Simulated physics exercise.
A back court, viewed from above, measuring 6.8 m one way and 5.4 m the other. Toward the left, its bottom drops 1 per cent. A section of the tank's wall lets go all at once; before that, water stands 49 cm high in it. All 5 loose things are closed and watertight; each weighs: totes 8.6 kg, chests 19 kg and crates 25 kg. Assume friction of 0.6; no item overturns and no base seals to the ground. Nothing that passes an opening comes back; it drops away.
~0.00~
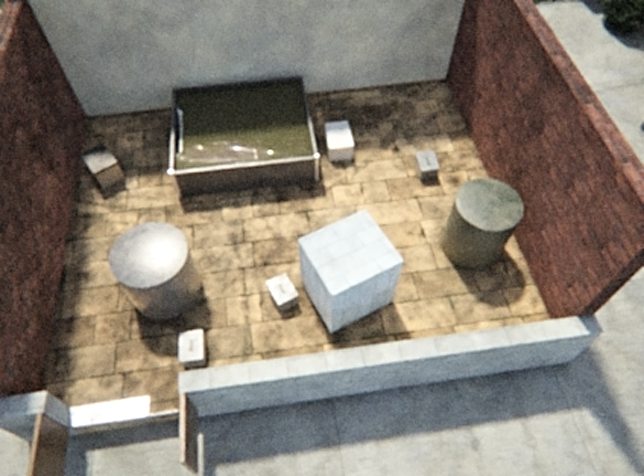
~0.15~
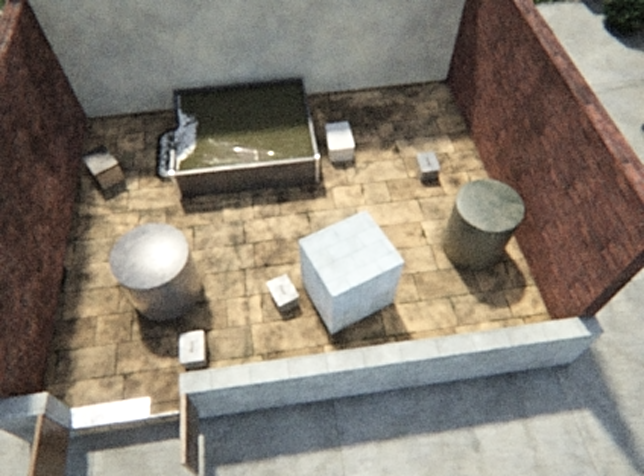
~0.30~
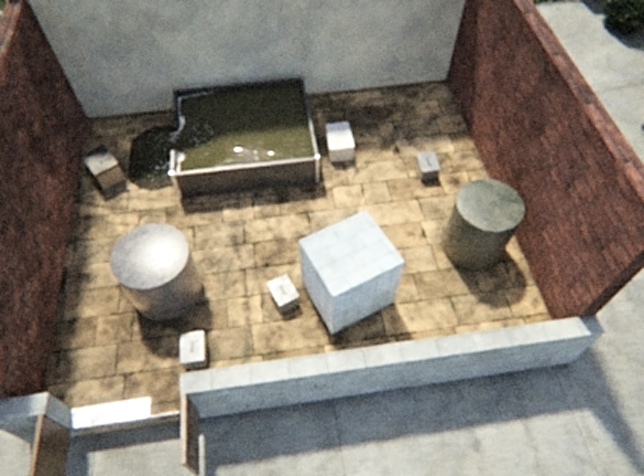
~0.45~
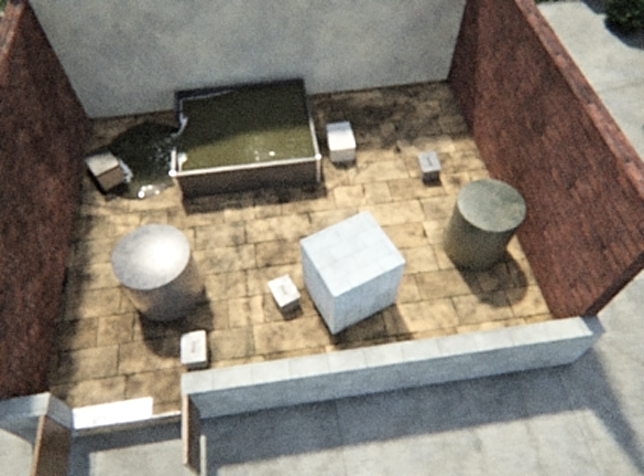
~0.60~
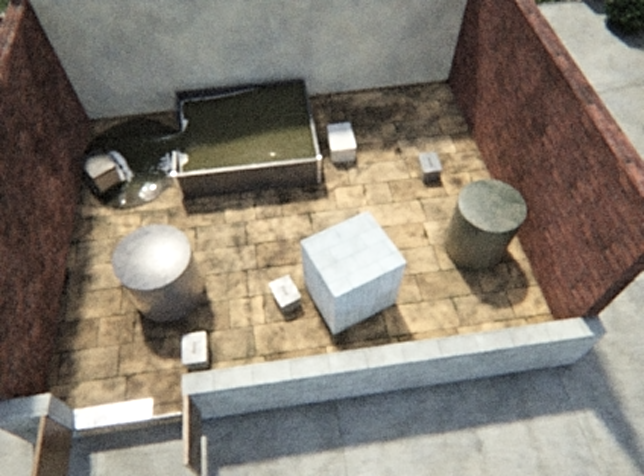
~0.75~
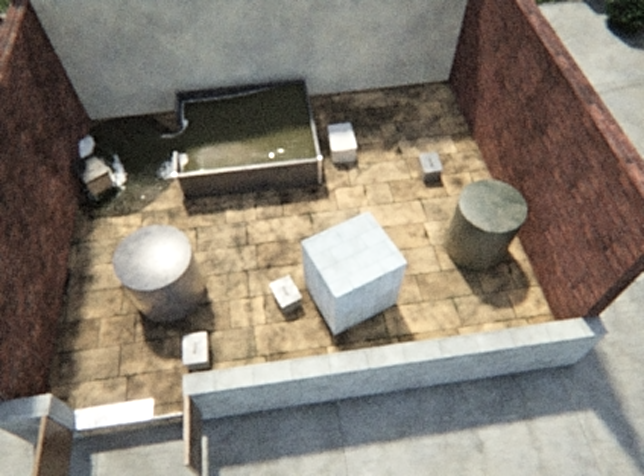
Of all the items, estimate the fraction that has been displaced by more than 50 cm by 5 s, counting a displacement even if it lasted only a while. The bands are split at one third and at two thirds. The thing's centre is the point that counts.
Low band.
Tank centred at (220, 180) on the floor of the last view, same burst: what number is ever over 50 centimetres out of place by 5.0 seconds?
In that case 1 of them.
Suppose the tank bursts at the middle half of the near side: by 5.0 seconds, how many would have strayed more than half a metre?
The count would be 2.
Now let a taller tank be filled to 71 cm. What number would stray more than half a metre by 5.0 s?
That would make 1 of them.
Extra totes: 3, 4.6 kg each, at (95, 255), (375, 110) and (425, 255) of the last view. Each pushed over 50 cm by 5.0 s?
Going through them in turn, I'd say beyond, not that far and not that far.
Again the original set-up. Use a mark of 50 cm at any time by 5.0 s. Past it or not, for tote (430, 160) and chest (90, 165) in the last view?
Well, one then the other: A smaller shift, then a bigger shift.
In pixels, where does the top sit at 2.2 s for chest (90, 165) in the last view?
My estimate: Around (81, 243).
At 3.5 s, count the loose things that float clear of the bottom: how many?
Then: 0.
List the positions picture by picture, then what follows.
A chest at (99, 158) rests on the ground; a tote at (191, 345), on the bottom; water covers 4.2 m2; 0 of 5 have shifted, in the first frame.
A chest at (99, 159), on the bottom; a tote at (192, 347) rests on the ground; 4.7 m2 under water; 0 of 5 have shifted, in the second frame.
A chest at (99, 159), on the bottom; a tote at (192, 347) rests on the ground; 5.3 m2 under water; 0 of 5 have shifted, in the third frame.
A chest at (101, 160) rests on the ground; a tote at (193, 347), on the bottom; water covers 6.0 m2; 0 of 5 have shifted, in the fourth frame.
A chest at (96, 163), on the bottom, 9 cm from its start; a tote at (194, 348) rests on the ground; water covers 6.6 m2; 1 of 5 have shifted, in the fifth frame.
A chest at (89, 167), on the bottom, 22 cm from its start; a tote at (195, 348) rests on the ground; water covers 7.1 m2; 1 of 5 have shifted, in the sixth frame.
After 1.1 s 0 of 5 are over 50 cm from their spots; 0 afloat.
After 2.2 s 1 of 5 are over 50 cm from their spots; 1 afloat.
After 3.5 s 1 of 5 are over 50 cm from their spots; 0 afloat.
After 5.0 s 1 of 5 are over 50 cm from their spots, and 1 have been at some point; 0 afloat.
